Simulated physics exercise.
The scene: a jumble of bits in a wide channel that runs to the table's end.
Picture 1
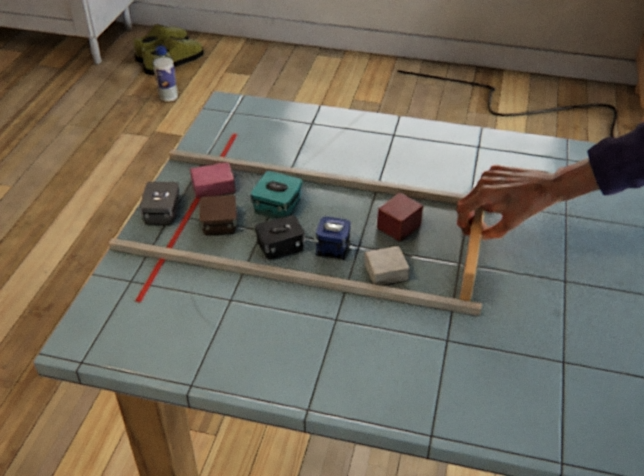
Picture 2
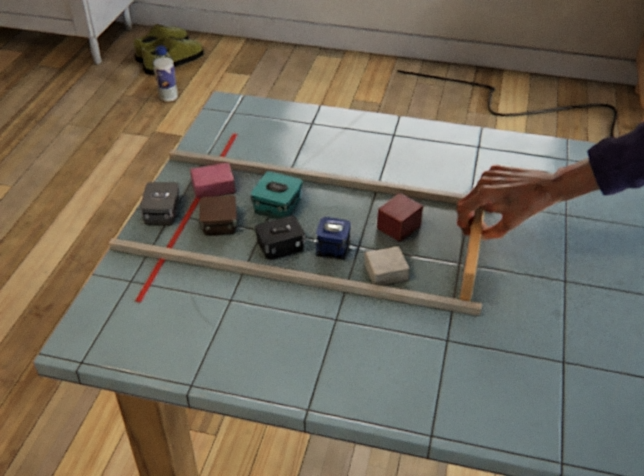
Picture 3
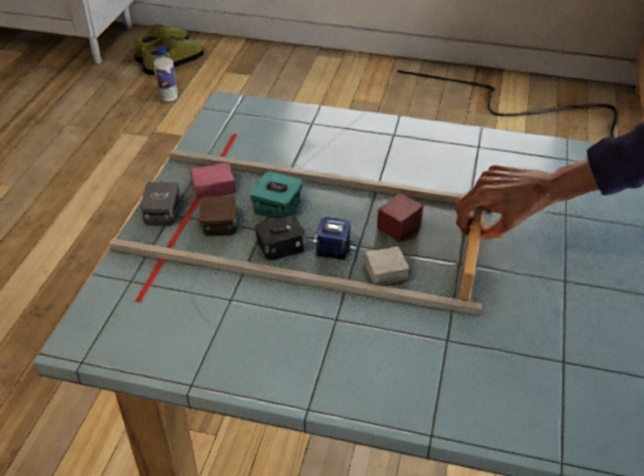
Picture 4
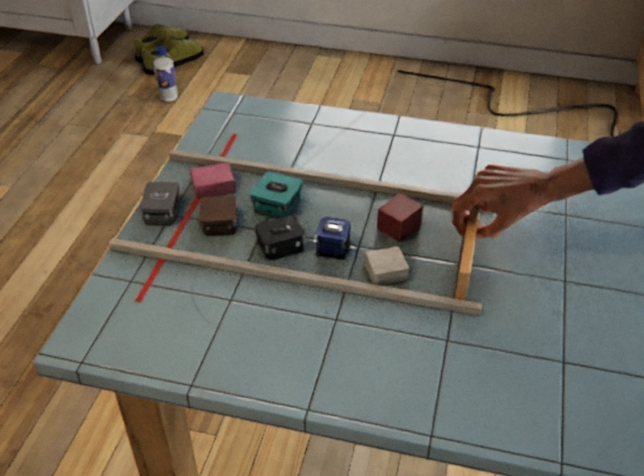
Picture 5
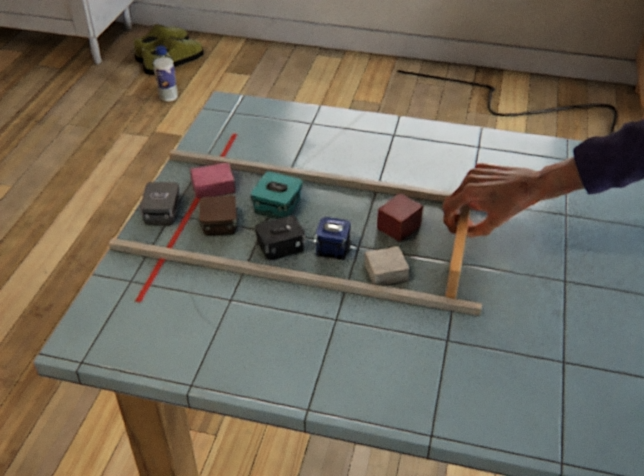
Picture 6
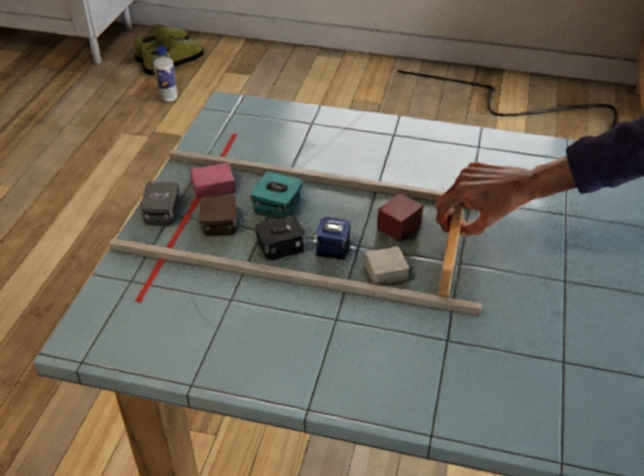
Hand sliding an upright wooden board slightly left between two rails on a tiled table, the small coloured blocks ahead staying still.
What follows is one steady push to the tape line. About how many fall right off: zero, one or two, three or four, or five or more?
The number that fall off is three or four.
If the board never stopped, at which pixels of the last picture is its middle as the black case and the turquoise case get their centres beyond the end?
Near (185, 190) and (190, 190).
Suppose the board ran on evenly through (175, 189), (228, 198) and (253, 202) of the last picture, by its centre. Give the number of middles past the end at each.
Place by place, 6, 1 and 0.
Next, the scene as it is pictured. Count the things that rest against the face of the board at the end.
The number is 2.
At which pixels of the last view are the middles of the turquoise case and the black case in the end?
The turquoise case at (159, 172), the black case at (125, 224).
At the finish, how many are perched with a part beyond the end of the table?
That would be 3.
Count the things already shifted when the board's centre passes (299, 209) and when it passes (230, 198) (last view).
At the one place 6, at the other 8.
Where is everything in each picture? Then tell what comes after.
In the first picture, grey case (161, 203); pink block (213, 180); brown case (219, 216); board (475, 238); tape (193, 207).
In the second picture, pink block (213, 181); black case (280, 238).
In the third picture, brown case (219, 216); blue case (333, 238).
In the fourth picture, grey case (161, 204); red block (400, 217).
In the fifth picture, pink block (213, 181); board (461, 236).
In the sixth picture, grey case (161, 204); pink block (213, 181); brown case (219, 216); board (454, 235); tape (193, 207).
Soon after, none off yet; grey case at rest near (161, 204); pink block at rest near (213, 181); brown case at rest near (217, 214).
In the end, the number that fall off is three or four; gone, brown case, pink block and grey case.
